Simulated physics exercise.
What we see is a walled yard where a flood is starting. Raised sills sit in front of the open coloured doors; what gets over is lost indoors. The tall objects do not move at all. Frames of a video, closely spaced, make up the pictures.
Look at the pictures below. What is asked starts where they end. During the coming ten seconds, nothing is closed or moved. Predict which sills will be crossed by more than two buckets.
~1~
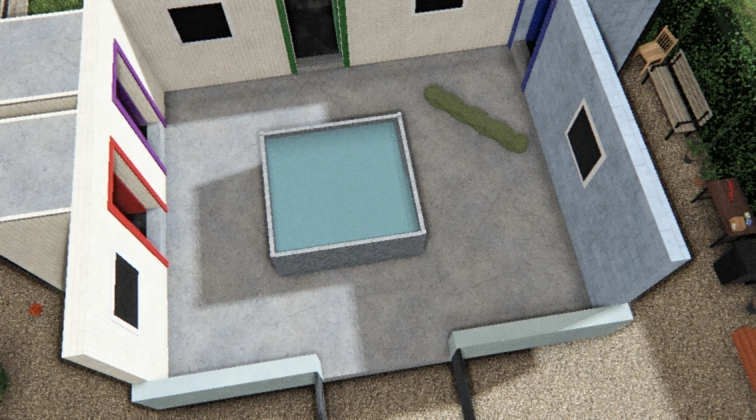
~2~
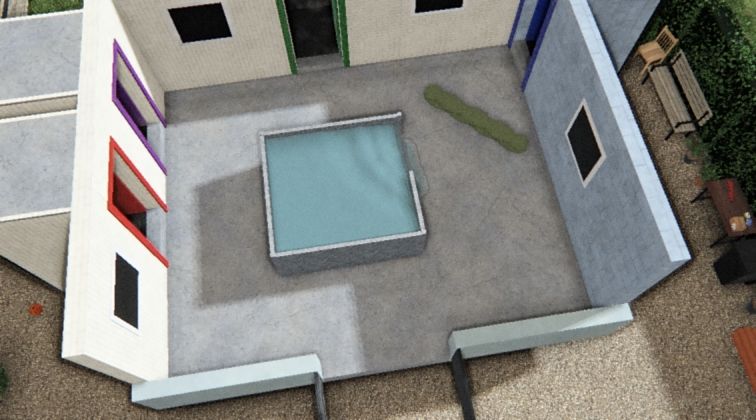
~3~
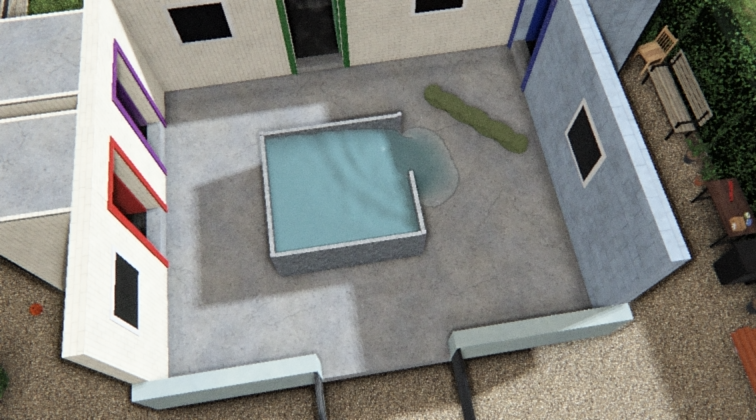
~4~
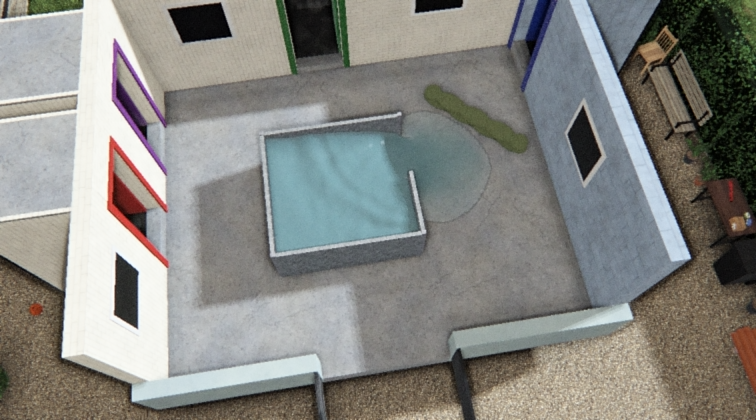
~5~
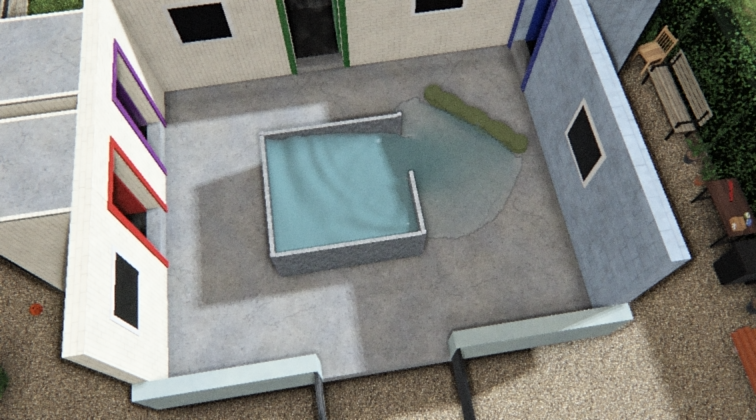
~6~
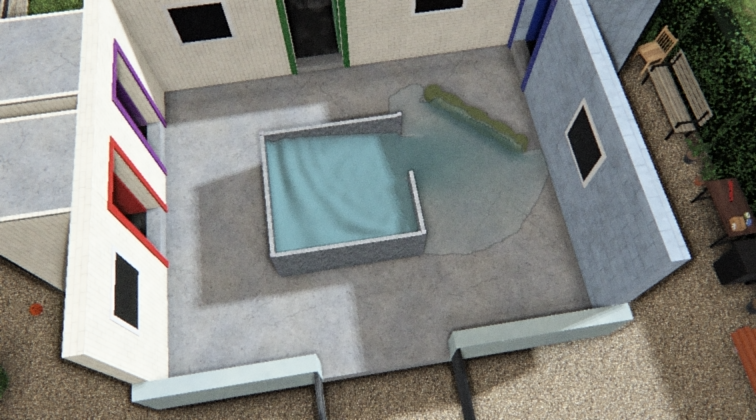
Result: The green door stays inside what's allowed there; the purple door stays inside what's allowed there; the blue door stays inside what's allowed there; the red door stays inside what's allowed there.
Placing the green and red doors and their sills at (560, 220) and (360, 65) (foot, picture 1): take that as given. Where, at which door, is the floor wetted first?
It's the green one.
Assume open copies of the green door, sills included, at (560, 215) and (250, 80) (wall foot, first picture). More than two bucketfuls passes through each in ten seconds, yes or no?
Goes past it; falls short.
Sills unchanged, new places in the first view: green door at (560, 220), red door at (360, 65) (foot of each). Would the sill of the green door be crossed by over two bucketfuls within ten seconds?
The green door is swamped.
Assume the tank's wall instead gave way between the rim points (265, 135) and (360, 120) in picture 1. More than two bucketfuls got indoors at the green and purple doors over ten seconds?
First green crosses the line, then purple crosses the line.
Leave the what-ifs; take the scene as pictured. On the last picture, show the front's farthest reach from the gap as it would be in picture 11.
Pixel estimate: (581, 285).
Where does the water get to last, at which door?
My answer: The red one.
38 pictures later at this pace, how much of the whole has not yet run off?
98 % or so.
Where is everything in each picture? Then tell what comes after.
The first picture shows the tank at (340, 184) is whole and still.
In the second picture, the front is at a hidden place, out from the gap at (402, 161).
In the third picture, water pours out at (402, 163) and has run to (454, 180).
In the fourth picture, water pours out at (402, 164) and has run to (486, 169).
In the fifth picture, water pours out at (402, 164) and has run to (518, 161).
In the sixth picture, water pours out at (402, 163) and has run to (548, 169).
A moment on, water covers 25 % of the floor; the green door not reached, the purple door not reached, the blue door not reached, the red door not reached.
Next, water covers 40 % of the floor; the green door wet at the sill, nothing in, the purple door not reached, the blue door wet at the sill, nothing in, the red door not reached.
Then, water covers 65 % of the floor; the green door wet at the sill, nothing in, the purple door not reached, the blue door wet at the sill, nothing in, the red door not reached.
Later, water covers 90 % of the floor; the green door wet at the sill, nothing in, the purple door wet at the sill, nothing in, the blue door wet at the sill, nothing in, the red door wet at the sill, nothing in.
In the end, water covers 95 % of the floor; the green door wet at the sill, nothing in, the purple door wet at the sill, nothing in, the blue door wet at the sill, nothing in, the red door wet at the sill, nothing in.
